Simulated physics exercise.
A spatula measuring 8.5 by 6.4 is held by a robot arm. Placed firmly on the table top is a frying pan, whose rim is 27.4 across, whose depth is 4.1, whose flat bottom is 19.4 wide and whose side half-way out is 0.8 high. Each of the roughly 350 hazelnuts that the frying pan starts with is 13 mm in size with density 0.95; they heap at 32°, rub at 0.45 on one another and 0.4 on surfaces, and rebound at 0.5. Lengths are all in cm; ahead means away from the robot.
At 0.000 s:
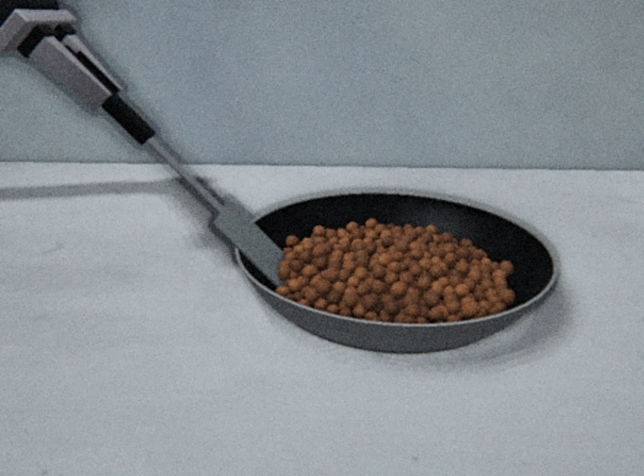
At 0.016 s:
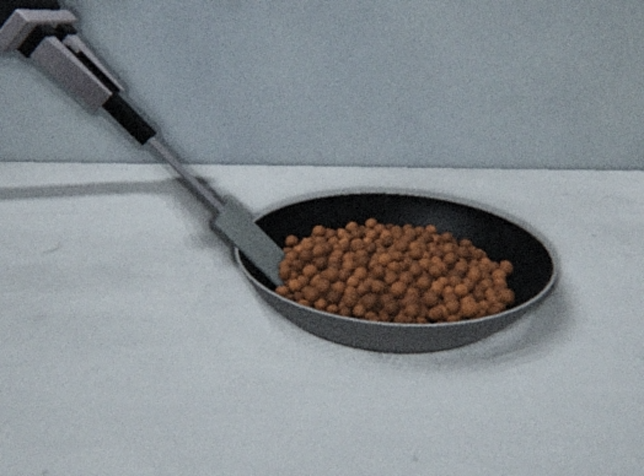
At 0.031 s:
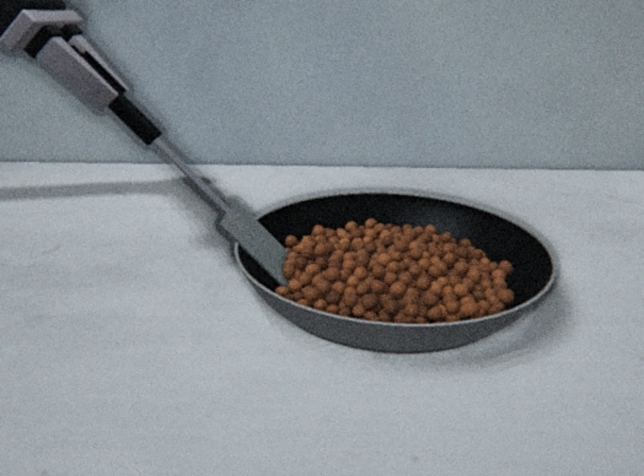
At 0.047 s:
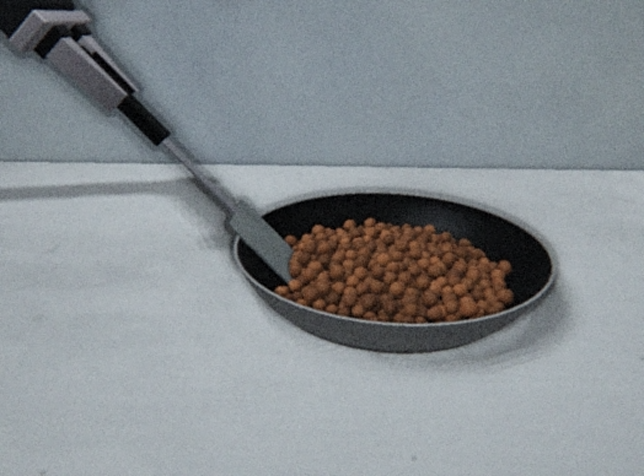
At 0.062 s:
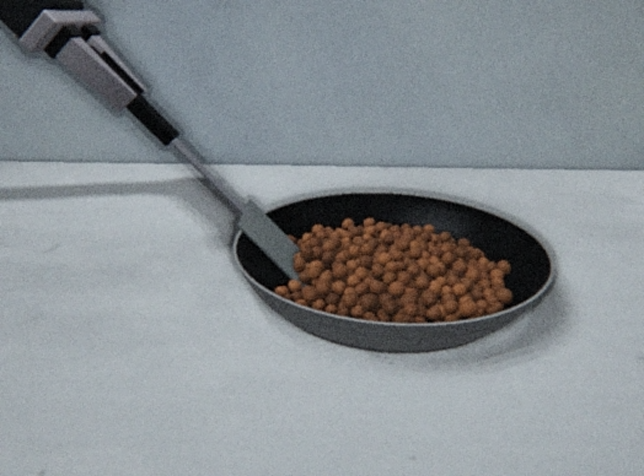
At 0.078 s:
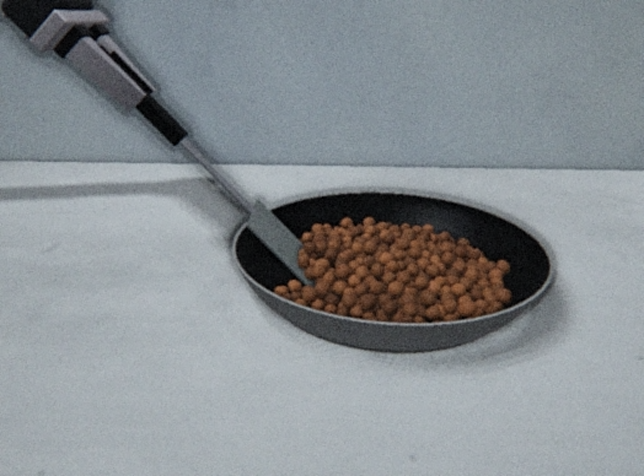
A spatula held by a robot arm starts at the left edge of a dark frying pan heaped with small brown balls on a pale table top. The arm slides it slowly a short way to the right, into the near side of the heap, which barely shifts while the pan stays still.
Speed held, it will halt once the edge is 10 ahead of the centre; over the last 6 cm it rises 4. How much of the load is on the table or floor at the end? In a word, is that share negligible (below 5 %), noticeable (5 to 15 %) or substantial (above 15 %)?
In a word, noticeable.
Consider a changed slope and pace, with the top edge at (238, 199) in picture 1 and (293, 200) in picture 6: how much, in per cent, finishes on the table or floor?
Around 15 per cent finishes there.
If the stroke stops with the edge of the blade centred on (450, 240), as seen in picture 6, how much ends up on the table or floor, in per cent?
Around 0 percent.
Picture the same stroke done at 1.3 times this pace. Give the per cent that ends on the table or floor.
Near 15 in a hundred.
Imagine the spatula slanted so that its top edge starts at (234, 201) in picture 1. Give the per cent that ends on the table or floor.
10 percent or thereabouts.
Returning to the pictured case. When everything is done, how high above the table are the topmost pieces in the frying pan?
Peak at rest, approximately 5.0 centimetres.
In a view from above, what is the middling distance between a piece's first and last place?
Distance: Around 2 cm.
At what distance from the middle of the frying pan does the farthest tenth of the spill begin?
About 35 cm.
After 0.19 s, sloping 48°, highest piece 5 above the table; 347 in the frying pan.
After 0.31 s, sloping 48°, highest piece 6 above the table; 347 in the frying pan.
After 0.57 s, sloping 48°, highest piece 15 above the table; 313 in the frying pan, 29 on the table or floor, 5 on the blade or in flight.
After 1.62 s, sloping 48°, highest piece 5 above the table; 312 in the frying pan, 35 on the table or floor.
In the end, 312 in the frying pan, 35 on the table or floor. That is 10 % on the table or floor.
